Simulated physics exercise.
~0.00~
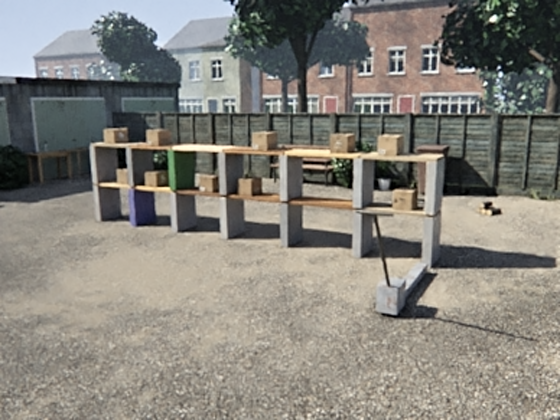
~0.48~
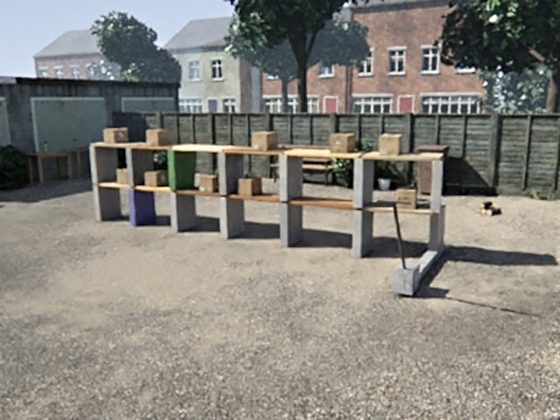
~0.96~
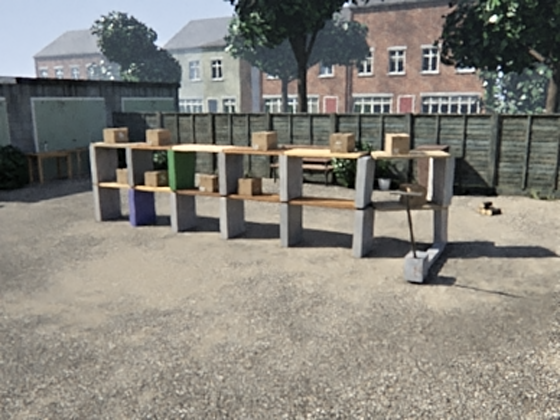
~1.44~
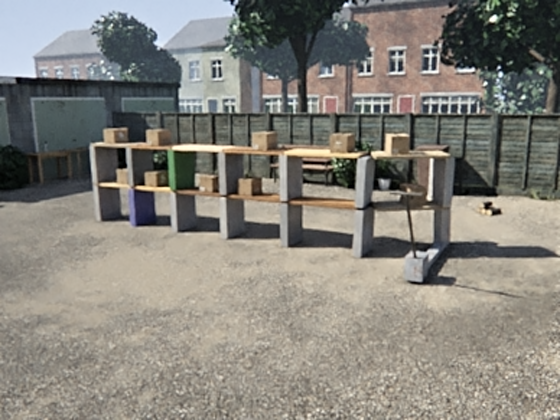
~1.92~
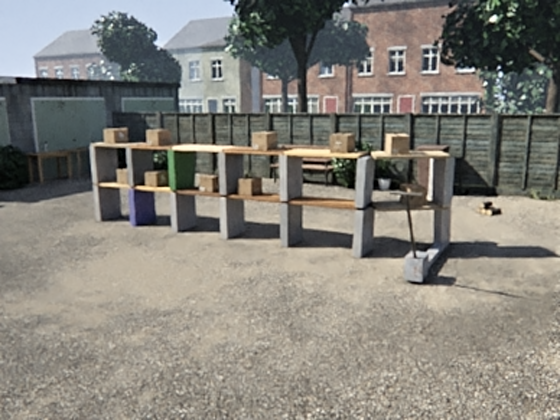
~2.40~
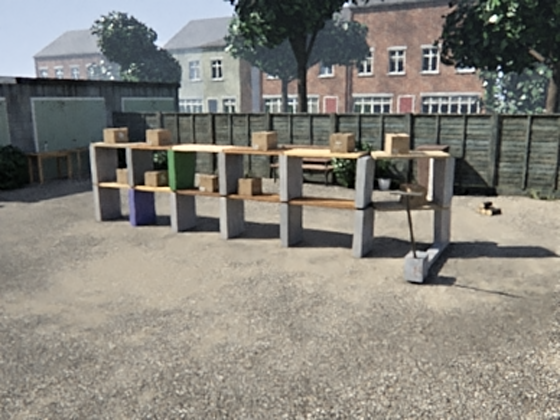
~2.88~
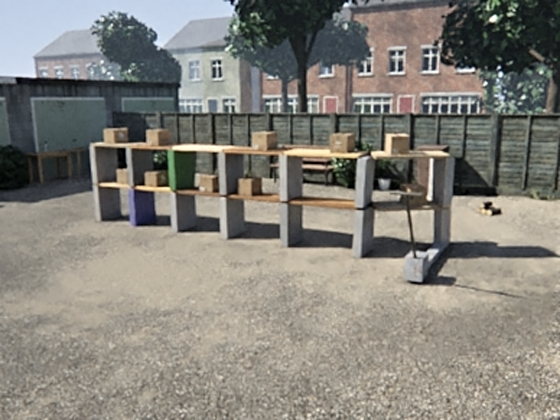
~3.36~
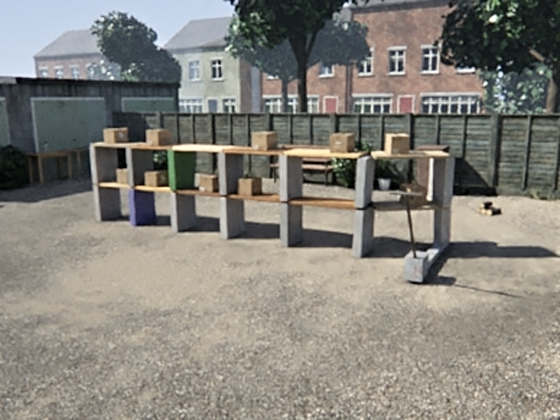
A low grey jack with an upright handle slides over the gravel at the right end of a long two-tier row of shelving, seen from the front in a sunlit yard. Grey uprights hold wooden boards with brown cartons on them, one lower upright blue and one upper upright green, before a dark fence, trees and brick houses. The jack moves right and away, against the foot of the end upright, and the right end of the shelving shifts slightly. Then the jack stops, and everything stays still, the shelving standing with blue and green in place.
